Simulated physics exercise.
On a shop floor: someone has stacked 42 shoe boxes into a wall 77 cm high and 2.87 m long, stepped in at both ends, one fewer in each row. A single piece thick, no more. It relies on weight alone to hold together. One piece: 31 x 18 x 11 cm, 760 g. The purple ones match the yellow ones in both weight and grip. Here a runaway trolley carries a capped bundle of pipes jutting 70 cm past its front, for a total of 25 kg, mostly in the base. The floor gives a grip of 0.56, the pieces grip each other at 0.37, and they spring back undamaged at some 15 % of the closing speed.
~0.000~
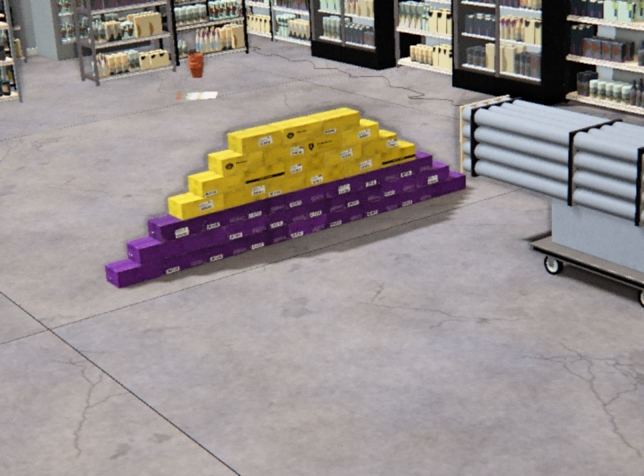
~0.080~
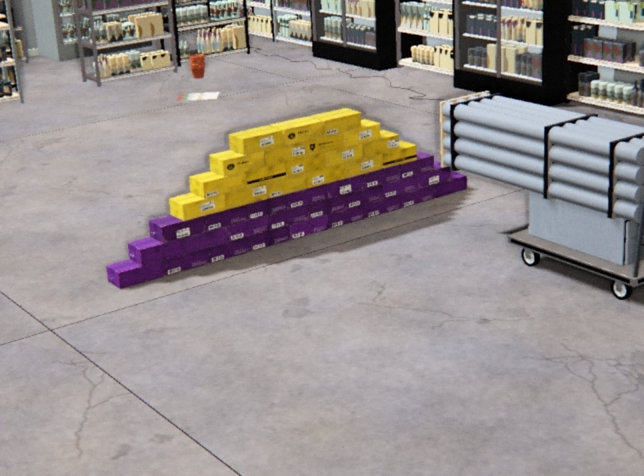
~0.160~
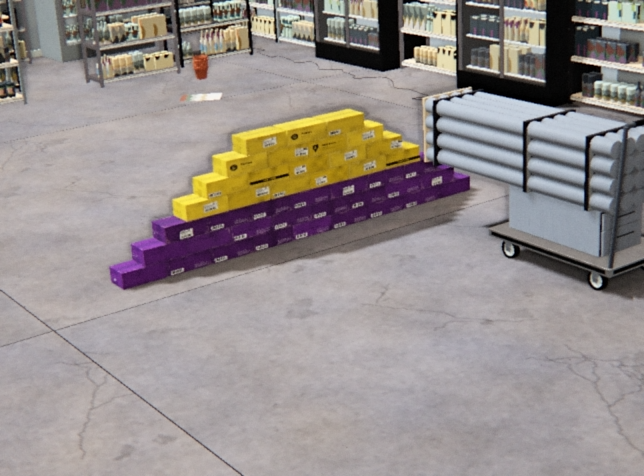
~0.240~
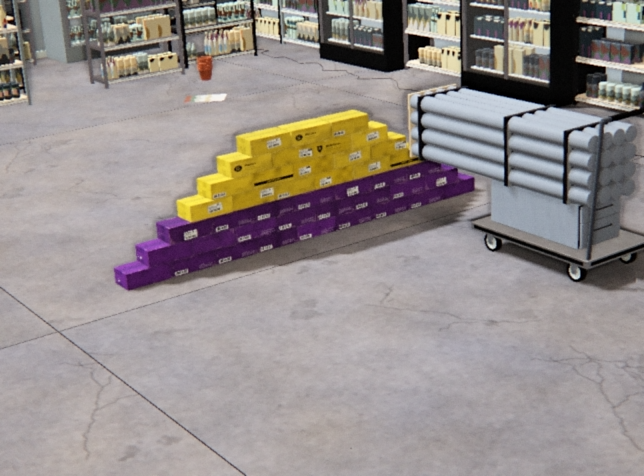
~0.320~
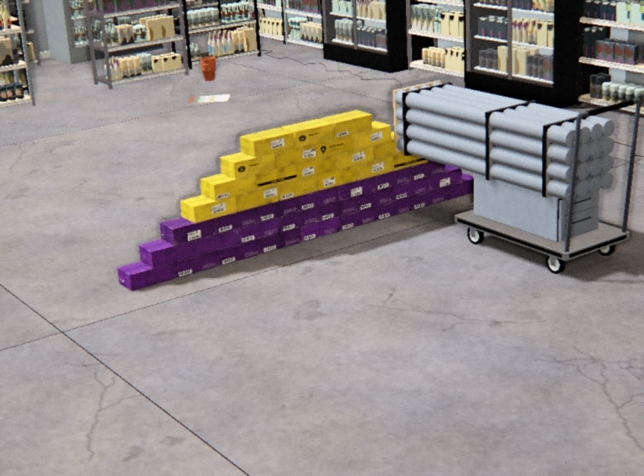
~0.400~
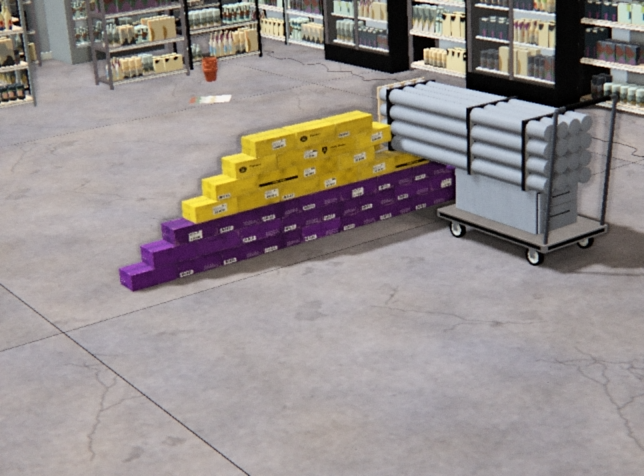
A flat cart loaded with strapped grey rolls moves left across the shop floor toward a stepped wall of yellow boxes stacked on purple ones, then reaches its right end and overlaps it from view, with little visible change in the stack.
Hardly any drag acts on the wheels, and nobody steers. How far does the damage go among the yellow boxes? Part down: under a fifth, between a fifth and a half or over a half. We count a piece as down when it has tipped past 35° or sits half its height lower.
By the end, below one fifth of them are down.
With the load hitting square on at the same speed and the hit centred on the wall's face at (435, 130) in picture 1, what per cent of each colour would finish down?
Per cent down - purple: 10, yellow: 10.
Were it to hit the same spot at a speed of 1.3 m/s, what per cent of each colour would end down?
Down at the end: Purple 0 per cent, yellow 10 per cent.
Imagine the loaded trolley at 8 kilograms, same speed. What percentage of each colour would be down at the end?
Down at the end: Purple 10 per cent, yellow 10 per cent.
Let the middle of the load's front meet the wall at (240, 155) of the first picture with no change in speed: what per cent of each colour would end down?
Result - purple: 20 %; yellow: 40 %.
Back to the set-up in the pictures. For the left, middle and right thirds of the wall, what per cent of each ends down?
From the left: 0, then 0, then 40 percent.
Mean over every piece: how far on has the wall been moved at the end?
On average the pieces move some 20 cm.
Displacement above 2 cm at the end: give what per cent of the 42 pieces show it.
It is 40 per cent.
Around 0.70 s, load 87 cm past the wall's line, still rolling; 1 of the 18 yellow boxes down (1 of 42 in all colours); top yellow box displaced 9 mm; top purple box displaced 10 cm.
Around 0.90 s, load 1.18 m past the wall's line, still rolling; 1 of the 18 yellow boxes down (2 of 42 in all colours); top yellow box displaced 41 mm; top purple box tipped 9°.
Around 1.42 s, load 1.77 m past the wall's line, still rolling; 2 of the 18 yellow boxes down (5 of 42 in all colours); top yellow box displaced 7 cm; top purple box 22 cm lower.
Finally (2.7 s), load 2.50 m past the wall's line, still rolling; 2 of the 18 yellow boxes down (5 of 42 in all colours); top yellow box displaced 7 cm; top purple box 22 cm lower. That is 11 per cent. Seen by the last camera, middles, top yellow box near (340, 123), top purple box near (323, 156).
